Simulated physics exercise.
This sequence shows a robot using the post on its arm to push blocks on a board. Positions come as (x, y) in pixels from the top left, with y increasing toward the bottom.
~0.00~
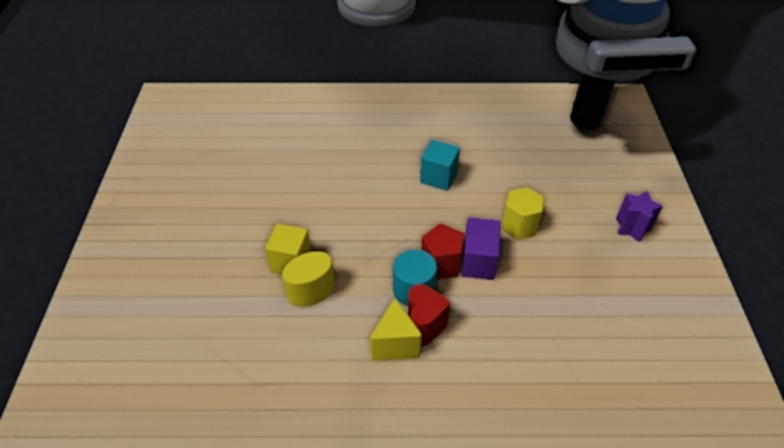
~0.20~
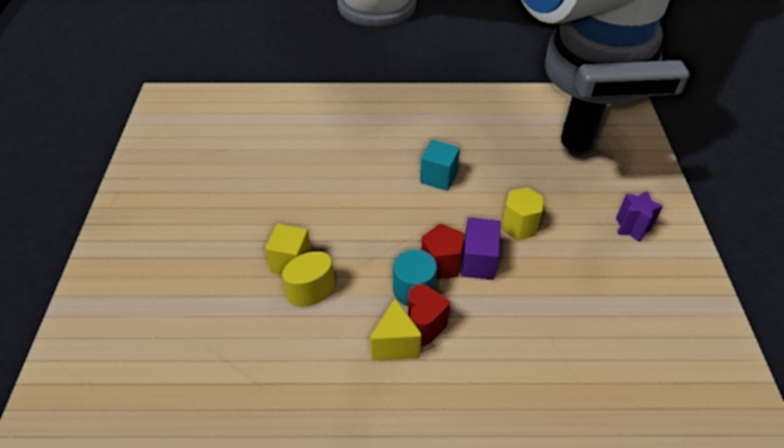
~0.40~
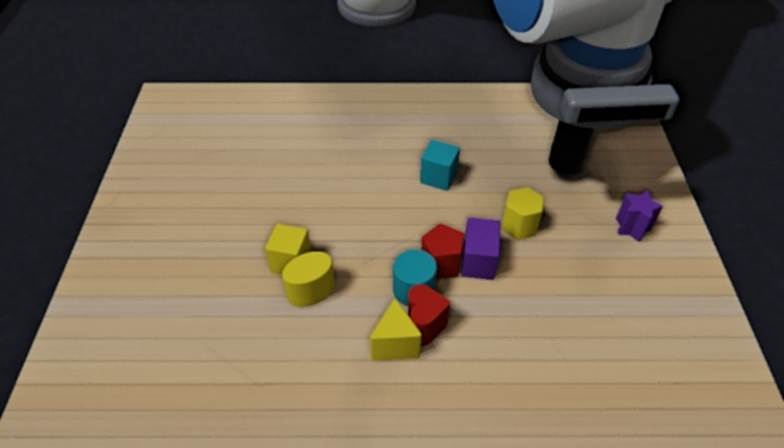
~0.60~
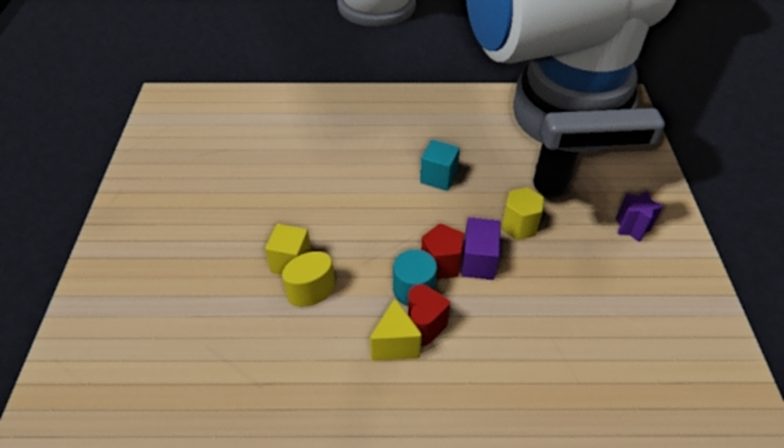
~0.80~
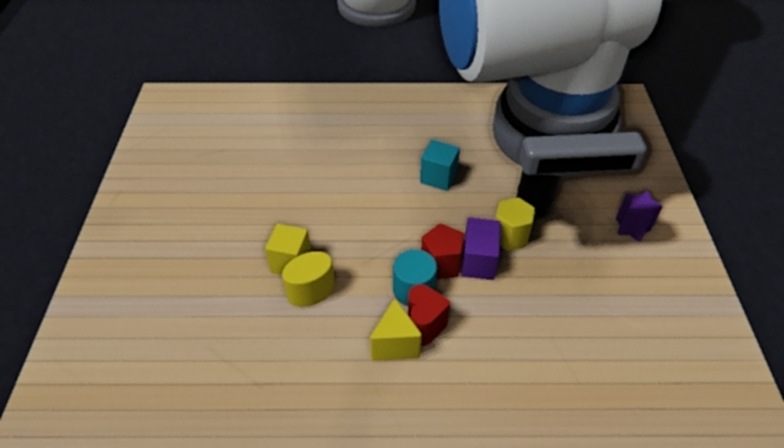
At the start, a robot arm's dark post stands near the upper right of a wooden board scattered with yellow, red, turquoise and purple blocks. The post moves down and left toward the yellow hexagonal block, then nudges it slightly down-left, closer to the purple oblong, while the other blocks stay put.
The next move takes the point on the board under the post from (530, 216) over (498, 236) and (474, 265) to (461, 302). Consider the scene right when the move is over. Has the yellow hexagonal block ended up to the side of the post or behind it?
I'd say no.
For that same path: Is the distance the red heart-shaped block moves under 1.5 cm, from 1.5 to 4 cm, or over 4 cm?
The block winds up beyond 4 cm from where it is now.
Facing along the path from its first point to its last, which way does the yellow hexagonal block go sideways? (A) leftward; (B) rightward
The one that fits is A, leftward.
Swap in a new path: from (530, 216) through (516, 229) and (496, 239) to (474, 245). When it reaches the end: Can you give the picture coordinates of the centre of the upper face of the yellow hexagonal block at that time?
It will likely be found at (487, 252).
The first path, step by step. One third of the way, post at (499, 226); turquoise round block at (411, 267); red pentagon at (439, 240); purple oblong at (468, 269), turned 30° clockwise; yellow hexagonal block at (495, 241), turned 50° anticlockwise.
Two thirds of the way, post at (476, 255); yellow triangle at (382, 336), turned 30° clockwise; turquoise round block at (411, 267); red heart-shaped block at (416, 327); red pentagon at (438, 240); purple oblong at (452, 305), turned 35° clockwise; yellow hexagonal block at (478, 274), turned 65° anticlockwise.
At the end, post at (463, 292); yellow triangle at (369, 342), turned 50° clockwise; turquoise round block at (408, 267); red heart-shaped block at (400, 358), turned 25° clockwise; red pentagon at (436, 240); purple oblong at (445, 347), turned 55° clockwise; yellow hexagonal block at (478, 314), turned 100° anticlockwise.
